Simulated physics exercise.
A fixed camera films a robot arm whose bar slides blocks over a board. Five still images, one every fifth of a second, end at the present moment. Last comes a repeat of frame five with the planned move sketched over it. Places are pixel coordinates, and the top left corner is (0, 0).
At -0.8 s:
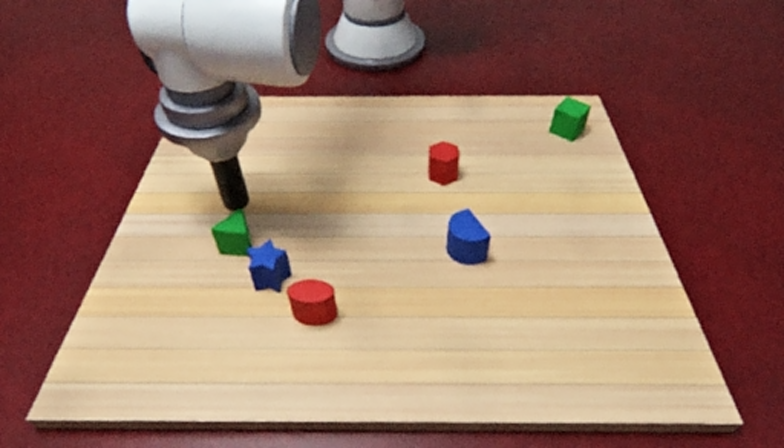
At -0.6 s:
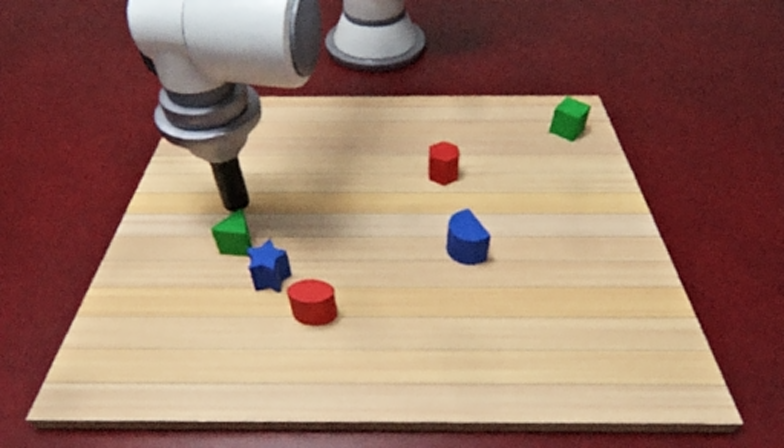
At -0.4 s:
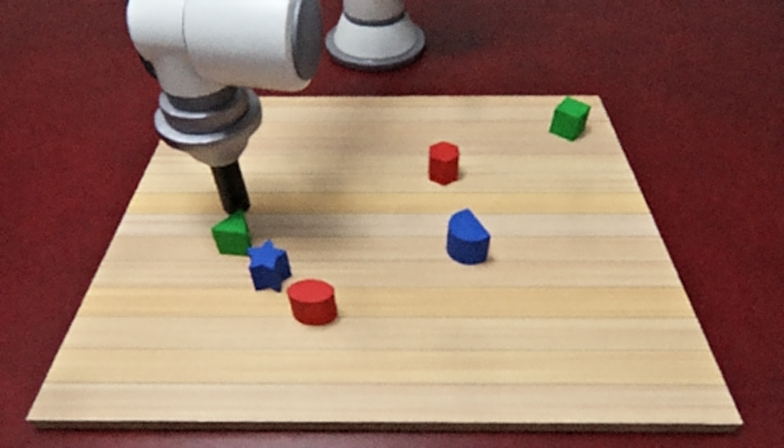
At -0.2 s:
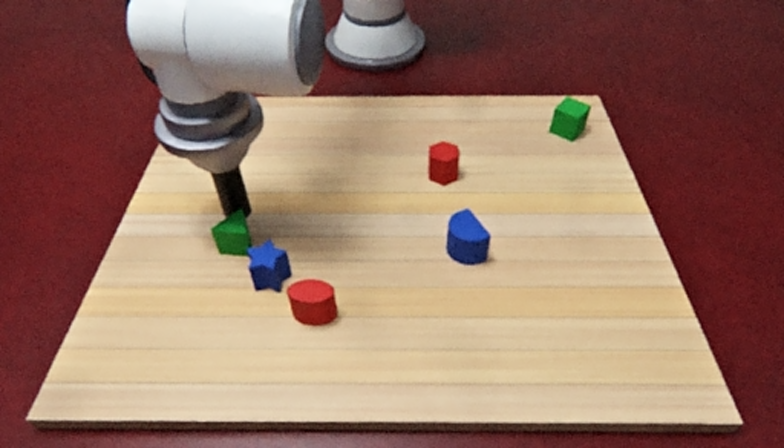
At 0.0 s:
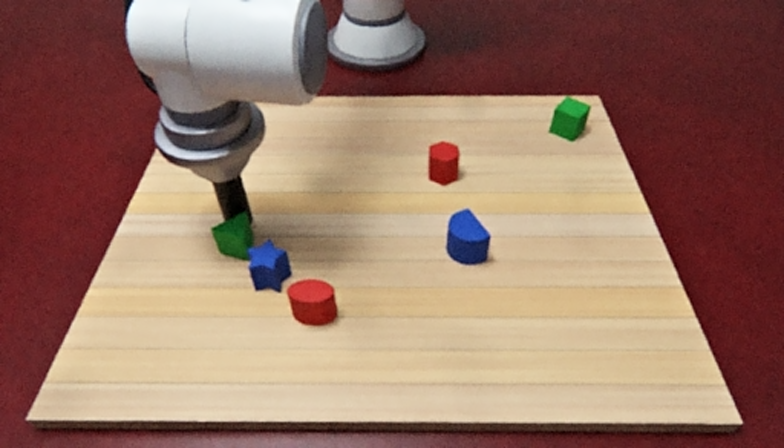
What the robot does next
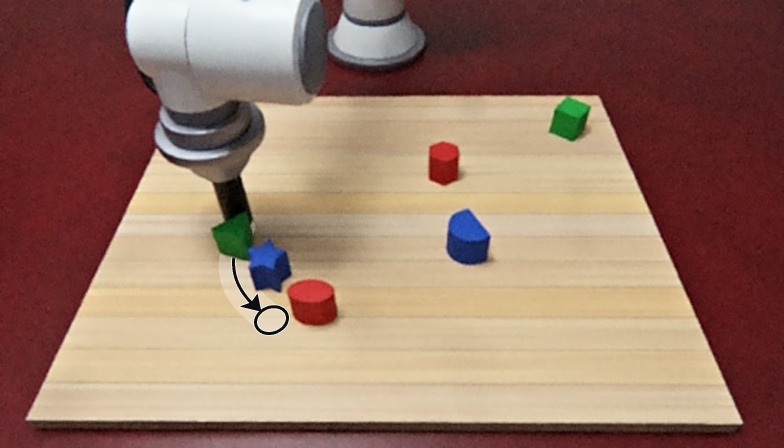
The robot arm moves its black bar slightly down to the green block, which barely shifts.
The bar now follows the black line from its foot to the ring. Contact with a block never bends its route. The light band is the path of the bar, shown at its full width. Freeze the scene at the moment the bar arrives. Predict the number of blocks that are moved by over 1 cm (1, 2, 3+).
One block shifts.
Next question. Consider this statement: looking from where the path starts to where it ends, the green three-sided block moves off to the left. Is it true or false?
It is false.
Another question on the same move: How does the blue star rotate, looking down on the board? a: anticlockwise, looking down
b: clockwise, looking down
a.
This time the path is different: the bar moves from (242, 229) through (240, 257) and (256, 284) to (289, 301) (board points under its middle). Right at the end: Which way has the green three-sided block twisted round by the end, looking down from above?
Prediction: Clockwise.
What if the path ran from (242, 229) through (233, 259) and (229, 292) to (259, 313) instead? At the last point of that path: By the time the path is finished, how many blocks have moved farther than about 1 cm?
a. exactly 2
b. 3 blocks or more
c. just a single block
The answer is c.
The line goes from (242, 229) over (234, 261) and (243, 293) to (272, 320).
On the path given first. One third of the way, bar (231, 254); green three-sided block (226, 257), turned 15° clockwise.
Two thirds of the way, bar (241, 286); green three-sided block (228, 293), turned 50° clockwise.
At the end, bar (269, 313); green three-sided block (231, 308), turned 75° clockwise; blue star (268, 258), turned 35° anticlockwise; red oval unmoved.
